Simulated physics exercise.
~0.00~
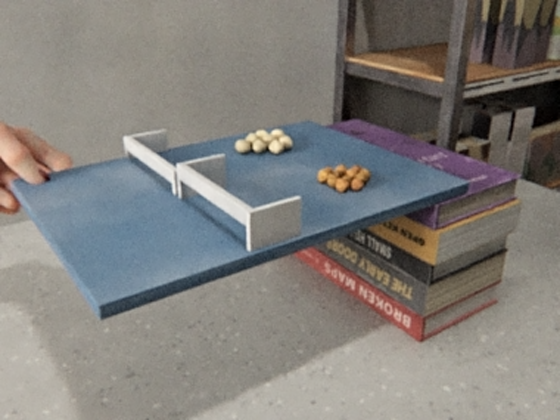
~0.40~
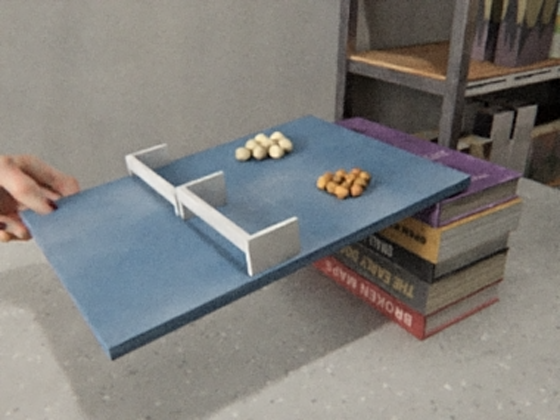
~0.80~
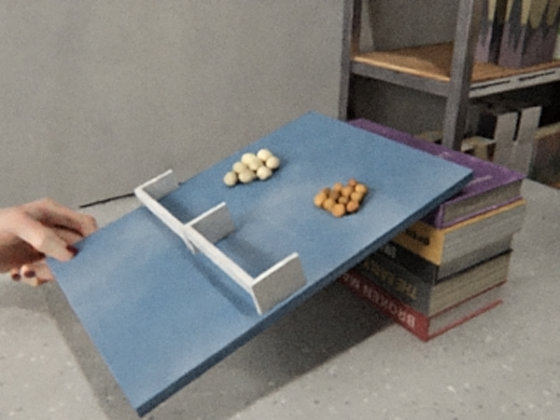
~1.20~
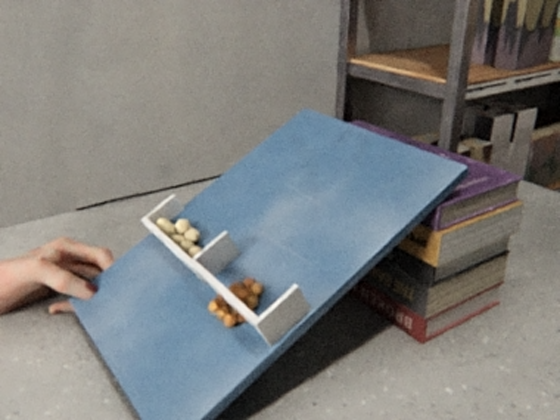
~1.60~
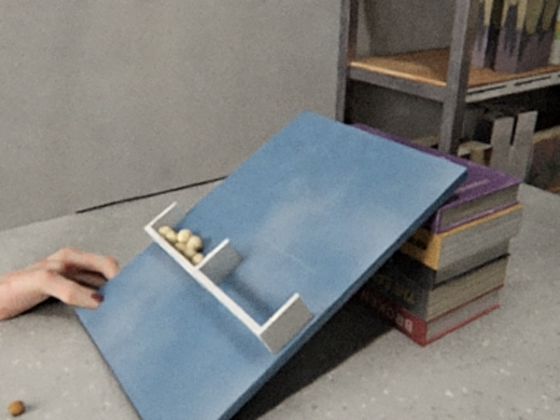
A blue board lies nearly level above a speckled grey table, seen from slightly above, its right end on a stack of books and its left held by a hand. A low white barrier with two bays crosses it, and beyond sit a cluster of cream balls on the far side and orange-brown ones nearer. The hand lowers the left end, and the board tilts steadily as the cream balls start down first. Both clusters reach the barrier, where the brown balls slip under. Finally, the cream balls rest gathered behind it, while one brown ball shows on the table at lower left.
